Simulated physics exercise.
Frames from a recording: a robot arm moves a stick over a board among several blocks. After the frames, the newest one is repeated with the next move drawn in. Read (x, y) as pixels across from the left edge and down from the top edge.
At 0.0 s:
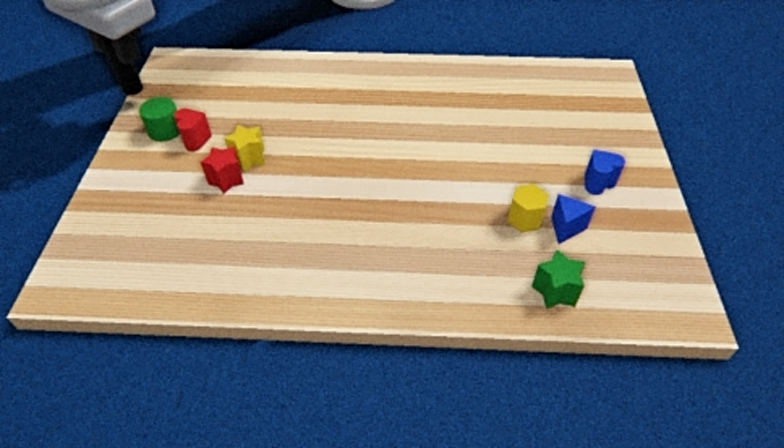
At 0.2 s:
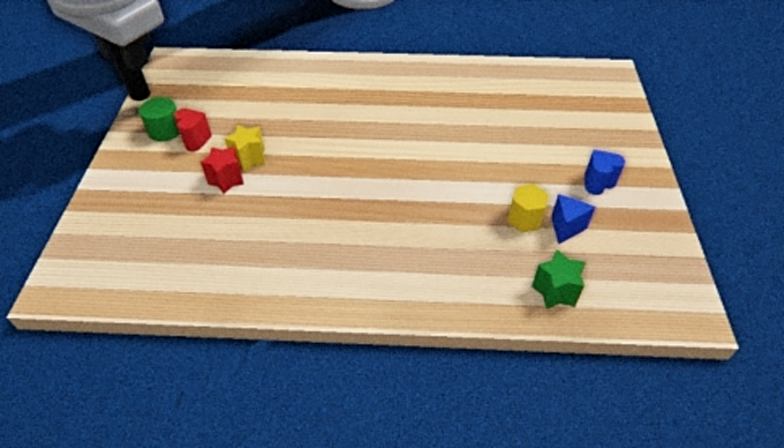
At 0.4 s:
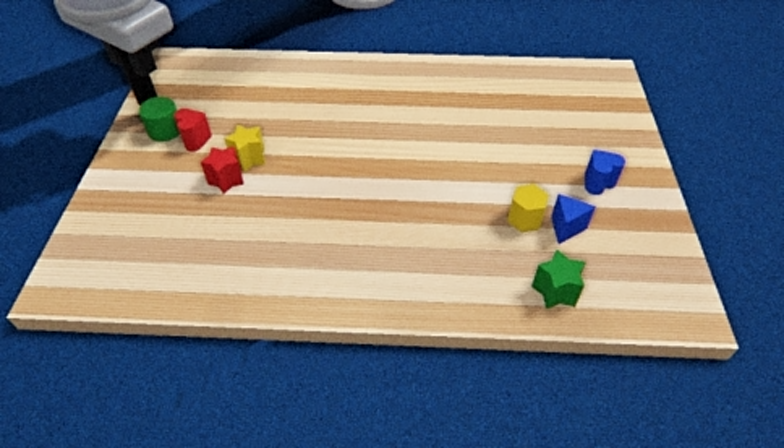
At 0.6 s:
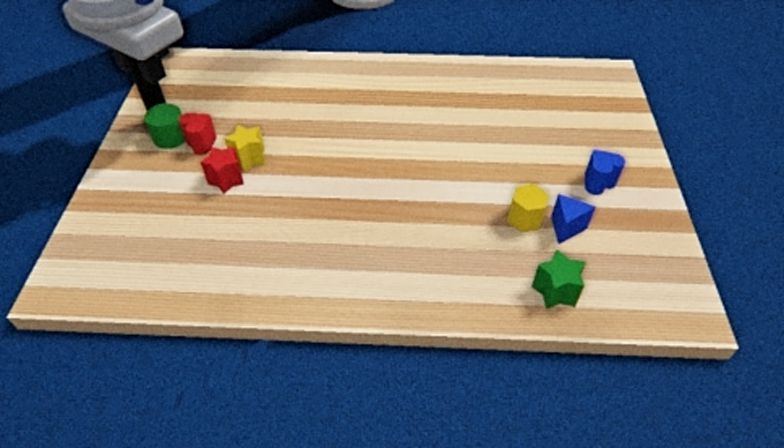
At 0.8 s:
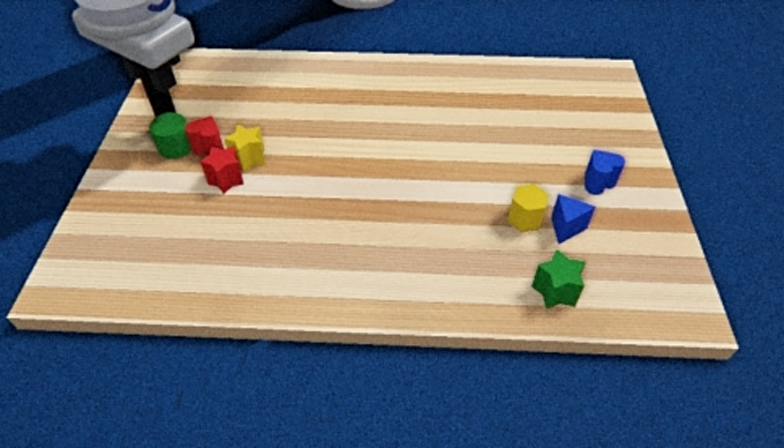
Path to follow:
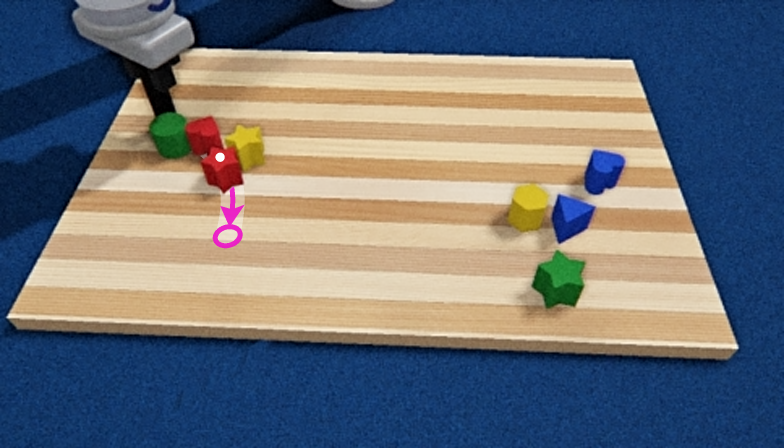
At first, a robot arm holds a dark stick near the top left corner of a striped wooden board scattered with colored blocks. The stick moves down and right to the green block, then nudges it and the neighboring red block slightly toward the stars, while the other blocks stay still.
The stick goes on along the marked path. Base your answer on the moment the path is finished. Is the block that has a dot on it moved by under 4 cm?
I believe not.
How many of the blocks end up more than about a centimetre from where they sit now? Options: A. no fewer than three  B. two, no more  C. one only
(A)
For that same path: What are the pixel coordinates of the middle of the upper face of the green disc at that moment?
It ends at (175, 141).
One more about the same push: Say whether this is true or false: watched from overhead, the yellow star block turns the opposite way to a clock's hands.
The statement is correct.
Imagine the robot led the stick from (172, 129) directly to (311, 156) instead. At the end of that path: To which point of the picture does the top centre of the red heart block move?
In the picture, it is at (219, 136).
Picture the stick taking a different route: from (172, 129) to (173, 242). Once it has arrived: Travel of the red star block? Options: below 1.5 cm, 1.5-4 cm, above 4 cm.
It falls in the under 1.5 cm band.
Path on the board, from (172, 129) via (211, 152) and (232, 188), ending at (228, 236); the dot is on the red star block.
On the path given first. One third of the way, stick (207, 140); green disc (175, 141); red heart block (217, 143), turned 40° anticlockwise; red star block (223, 163), turned 10° anticlockwise; yellow star block (248, 140), turned 40° anticlockwise.
Two thirds of the way, stick (228, 176); green disc (175, 141); red heart block (233, 182); red star block (227, 204); yellow star block (252, 142), turned 65° anticlockwise.
At the end, stick (224, 224); green disc (175, 141); red heart block (232, 231), turned 10° anticlockwise; red star block (226, 257); yellow star block (252, 142), turned 65° anticlockwise.
